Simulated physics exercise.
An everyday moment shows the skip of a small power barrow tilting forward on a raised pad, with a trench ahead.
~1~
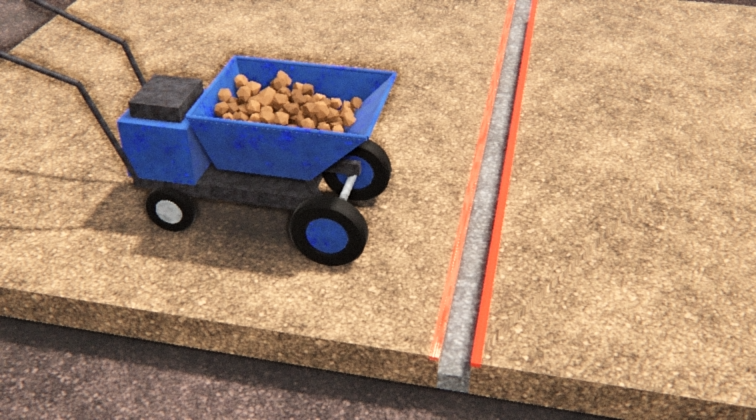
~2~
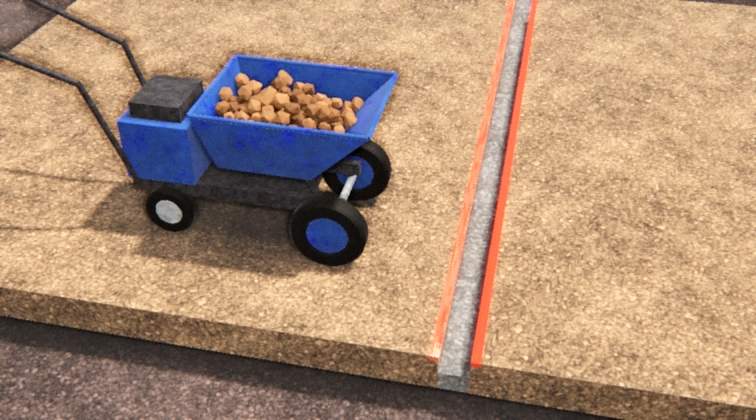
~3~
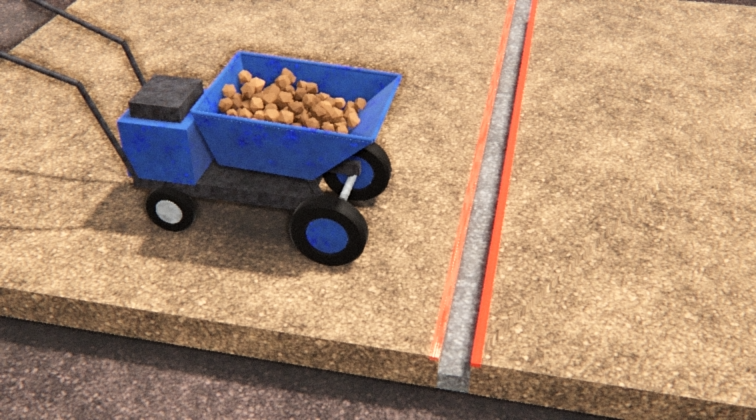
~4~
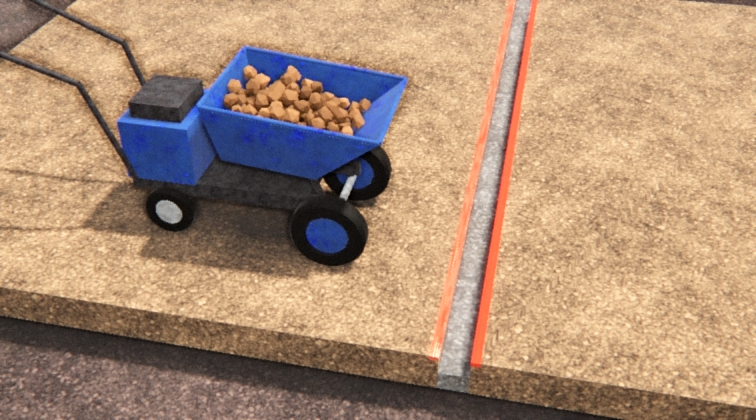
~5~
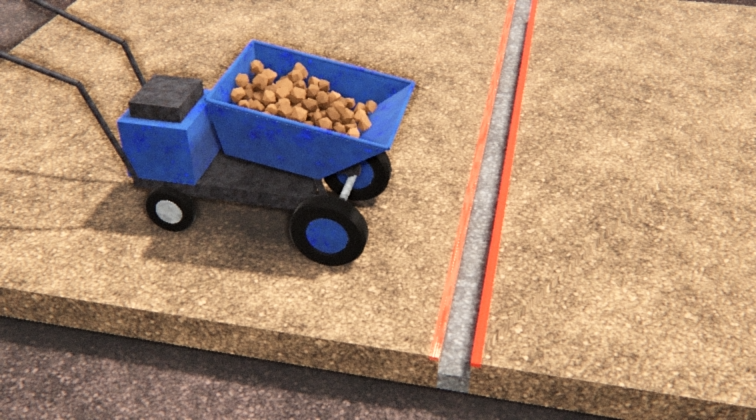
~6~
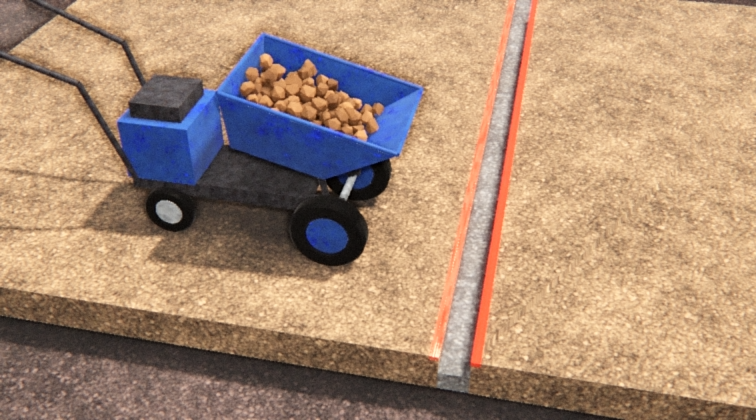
We see a small blue barrow loaded with brown clods standing on a raised, gravelly pad, left of a narrow trench edged in orange-red; its skip gradually tilts forward to the right while the wheels stay in place.
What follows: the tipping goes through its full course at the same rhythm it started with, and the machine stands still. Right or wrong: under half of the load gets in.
Right.
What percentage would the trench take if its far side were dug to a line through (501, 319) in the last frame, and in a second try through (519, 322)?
In order: Some 60 per cent, then some 80 per cent.
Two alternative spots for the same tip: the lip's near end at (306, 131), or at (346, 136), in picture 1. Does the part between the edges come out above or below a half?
Place one, the lesser portion; place two, the lesser portion.
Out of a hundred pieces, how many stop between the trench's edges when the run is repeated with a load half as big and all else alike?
Roughly 50 percent of the load.
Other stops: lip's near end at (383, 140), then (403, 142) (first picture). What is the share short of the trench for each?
About 0 %, then 0 %.
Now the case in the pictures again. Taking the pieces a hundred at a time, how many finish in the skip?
Around 5 per cent.
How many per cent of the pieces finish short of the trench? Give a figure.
Roughly 5 percent.
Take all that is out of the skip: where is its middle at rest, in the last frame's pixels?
Somewhere close to (506, 245) in the last picture.
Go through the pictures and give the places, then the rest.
Lip of the skip at (367, 138), level; top of the load at (281, 102), clay clods; first edge of the trench at (444, 311); far edge at (484, 316), the trench under half as wide as the skip, and about half as deep as wide, in the first frame.
Lip of the skip at (368, 139), level; top of the load at (282, 102), in the second frame.
Lip of the skip at (373, 141), tipped barely; top of the load at (271, 100), in the third frame.
Lip of the skip at (379, 144), tipped a little; top of the load at (276, 97), in the fourth frame.
Lip of the skip at (388, 149), tipped a little; top of the load at (283, 94), in the fifth frame.
Lip of the skip at (397, 155), tipped clearly; top of the load at (280, 89); first edge of the trench at (444, 311); far edge at (484, 316), in the sixth frame.
Soon, skip tipped steeply; all in the skip.
A while on, skip tipped right over; most in the skip; a small part in or heaped over the trench; a small part beyond it; a stray few falling.
Towards the end, skip tipped right over; a small part in the skip; a stray few short of the trench; about a third in or heaped over the trench; about half beyond it.
Finally, skip tipped right over; a small part in the skip; a stray few short of the trench; about a third in or heaped over the trench; about half beyond it.
